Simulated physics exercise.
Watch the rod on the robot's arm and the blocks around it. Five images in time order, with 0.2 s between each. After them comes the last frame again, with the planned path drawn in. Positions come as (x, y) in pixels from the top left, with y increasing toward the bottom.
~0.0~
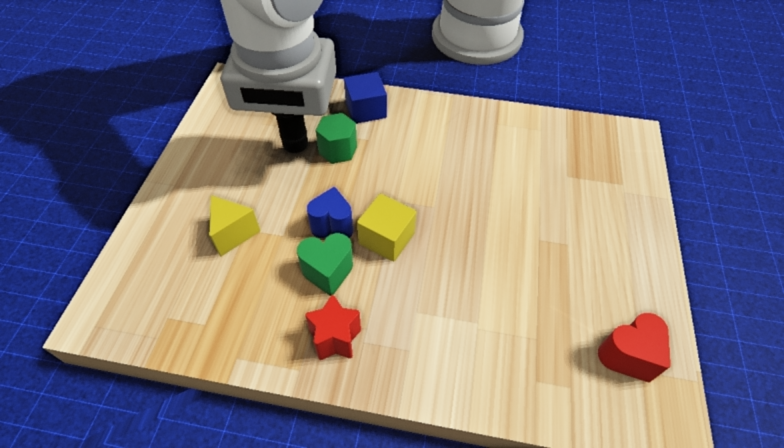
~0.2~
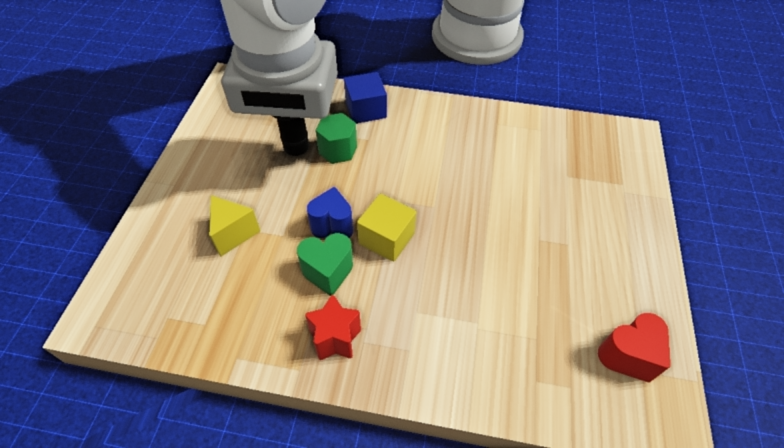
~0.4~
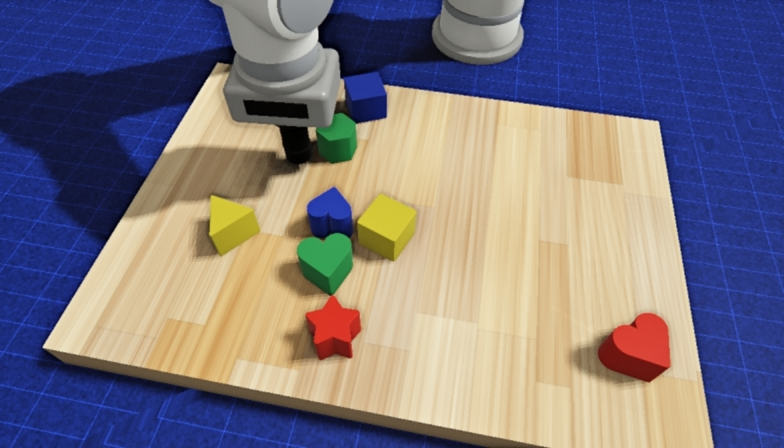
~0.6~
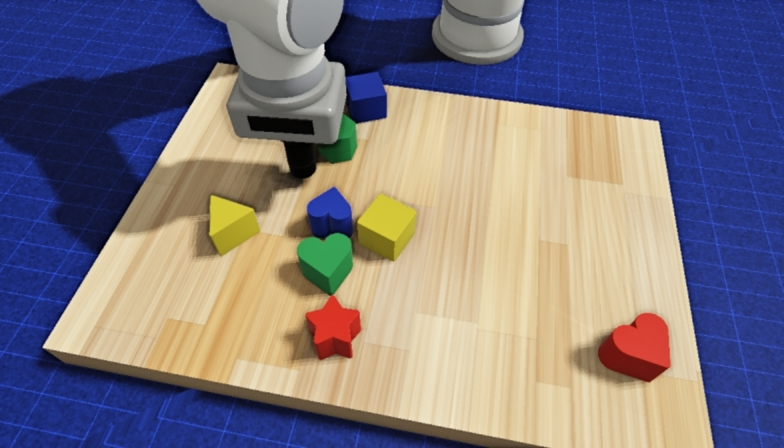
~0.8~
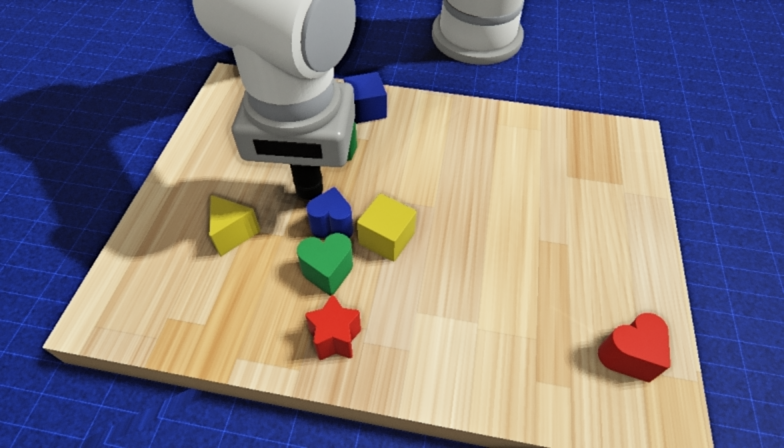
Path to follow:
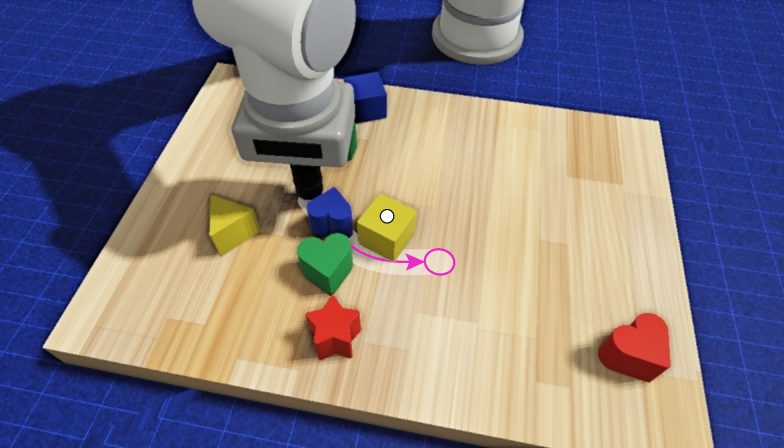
Robot arm with a black rod moving slowly past a green hexagon toward the viewer, colored blocks lying still on a wooden board.
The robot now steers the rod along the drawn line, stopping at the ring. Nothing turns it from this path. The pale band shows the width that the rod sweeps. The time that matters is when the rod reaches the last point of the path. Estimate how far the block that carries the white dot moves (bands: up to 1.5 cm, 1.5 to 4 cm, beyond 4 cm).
It will fall in the top band, over 4 cm.
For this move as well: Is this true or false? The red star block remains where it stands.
That claim is true.
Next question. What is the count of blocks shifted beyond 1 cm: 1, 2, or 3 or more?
I reckon the push displaces three or more of the blocks by more than 1 cm.
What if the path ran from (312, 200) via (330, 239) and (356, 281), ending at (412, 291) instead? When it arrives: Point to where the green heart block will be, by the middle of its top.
It should be at about (332, 296).
The line goes from (312, 200) over (339, 235) and (383, 260) to (440, 262); the dot is on the yellow square block.
On the path given first. One third of the way, rod at (339, 226); green heart block at (325, 261), turned 30° clockwise; blue heart block at (352, 236); yellow square block at (395, 222), turned 35° anticlockwise.
Two thirds of the way, rod at (384, 252); green heart block at (327, 270), turned 60° clockwise; blue heart block at (374, 267), turned 50° clockwise; yellow square block at (417, 223), turned 75° anticlockwise.
At the end, rod at (441, 253); green heart block at (327, 270), turned 60° clockwise; blue heart block at (374, 267), turned 50° clockwise; red star block unmoved; green hexagon unmoved; yellow square block at (450, 211), turned 110° anticlockwise.
